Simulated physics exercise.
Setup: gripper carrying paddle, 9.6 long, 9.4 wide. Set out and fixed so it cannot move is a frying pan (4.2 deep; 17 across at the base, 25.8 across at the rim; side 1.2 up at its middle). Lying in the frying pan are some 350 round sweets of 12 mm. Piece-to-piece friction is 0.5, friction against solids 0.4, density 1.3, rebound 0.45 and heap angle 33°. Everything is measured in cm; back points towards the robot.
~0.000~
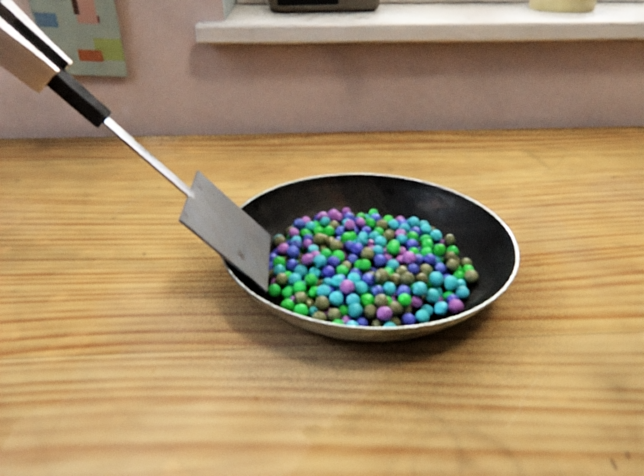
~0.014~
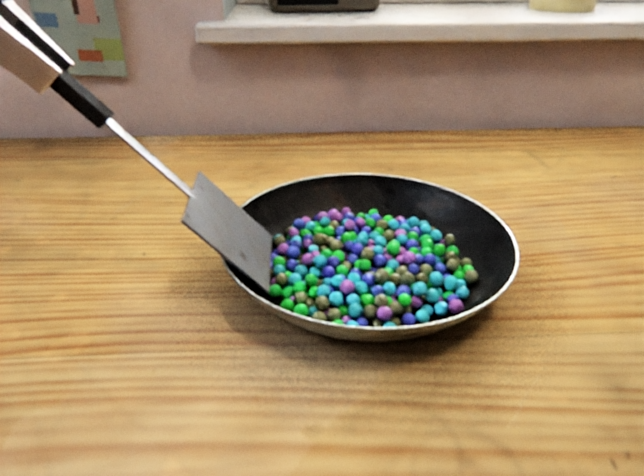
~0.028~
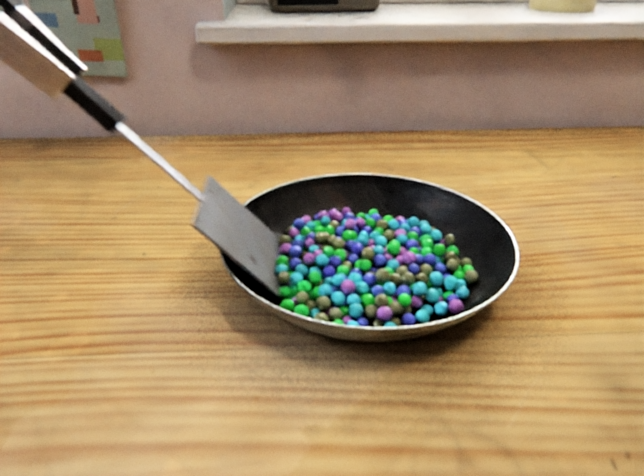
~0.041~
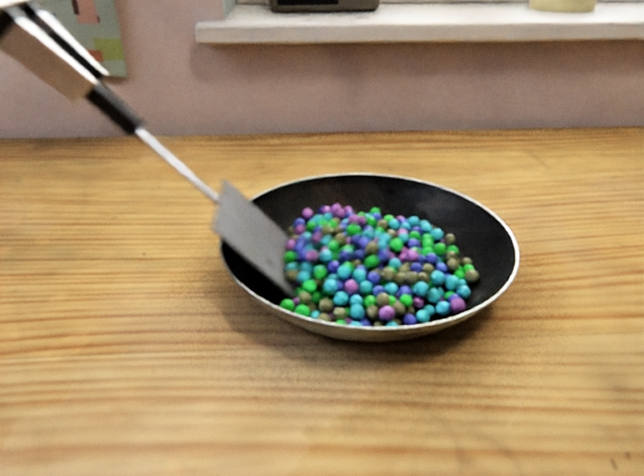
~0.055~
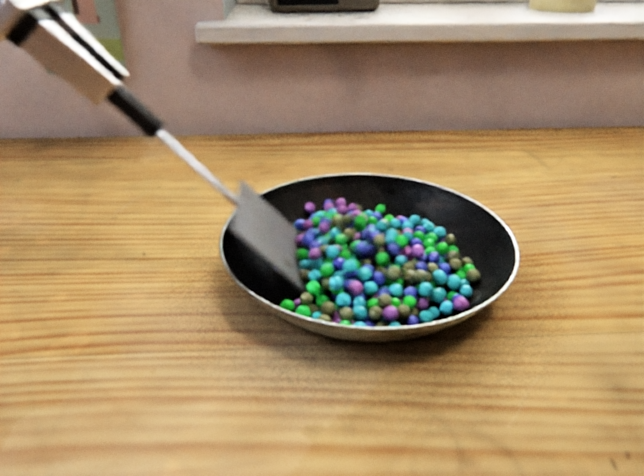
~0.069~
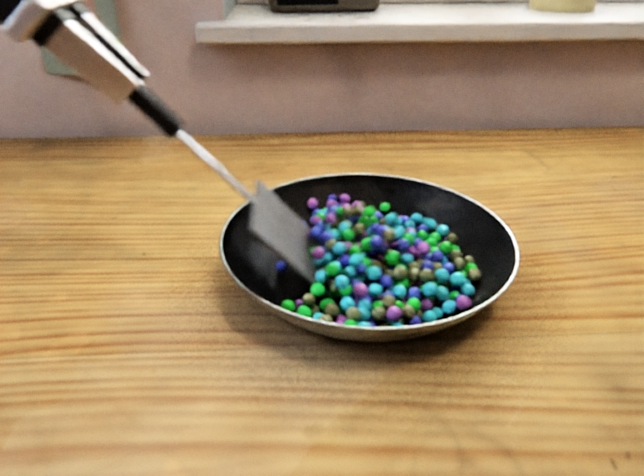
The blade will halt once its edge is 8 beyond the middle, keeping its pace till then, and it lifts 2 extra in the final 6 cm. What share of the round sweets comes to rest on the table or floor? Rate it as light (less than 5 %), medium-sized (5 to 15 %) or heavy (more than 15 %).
Rated heavy.
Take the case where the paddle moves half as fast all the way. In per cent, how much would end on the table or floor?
Near 10 %.
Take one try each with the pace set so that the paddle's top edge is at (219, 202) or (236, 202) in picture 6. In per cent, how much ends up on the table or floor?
That comes to about 5 and about 15 percent, in that order.
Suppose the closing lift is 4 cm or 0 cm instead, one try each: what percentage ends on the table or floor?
Try one gives about 25 in a hundred, try two about 20 in a hundred.
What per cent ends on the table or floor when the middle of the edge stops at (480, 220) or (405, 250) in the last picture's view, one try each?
Close to 40 and close to 5 per cent, respectively.
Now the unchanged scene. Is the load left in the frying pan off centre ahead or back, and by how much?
Ahead of centre, near 4.0 centimetres.
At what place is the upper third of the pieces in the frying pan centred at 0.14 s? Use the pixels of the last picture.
Near (405, 238).
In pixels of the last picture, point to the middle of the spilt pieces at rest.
Resting centre: About (631, 262).
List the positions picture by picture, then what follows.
In the first picture, paddle top edge at (189, 193), sloping 49°; upper third of the load around (363, 254), from x 270 to 470, top at y 210; 353 in the frying pan.
In the second picture, paddle top edge at (191, 194), sloping 49°; upper third of the load around (363, 254), from x 270 to 470, top at y 210.
In the third picture, paddle top edge at (201, 198), sloping 49°; upper third of the load around (361, 253), from x 275 to 470, top at y 210.
In the fourth picture, paddle top edge at (218, 201), sloping 49°; upper third of the load around (353, 253), from x 275 to 470, top at y 210.
In the fifth picture, paddle top edge at (237, 202), sloping 49°; upper third of the load around (351, 250), from x 280 to 475, top at y 205.
In the sixth picture, paddle top edge at (255, 202), sloping 49°; upper third of the load around (356, 245), from x 280 to 475, top at y 200; 353 in the frying pan.
By 0.10 s, sloping 49°, highest piece 7 above the table; 353 in the frying pan.
By 0.14 s, sloping 49°, highest piece 7 above the table; 353 in the frying pan.
By 0.35 s, sloping 49°, highest piece 10 above the table; 249 in the frying pan, 81 on the table or floor, 23 on the blade or in flight.
By 1.40 s, sloping 49°, highest piece 4 above the table; 249 in the frying pan, 104 on the table or floor.
Final count, 249 in the frying pan, 104 on the table or floor. That is 29 % on the table or floor.
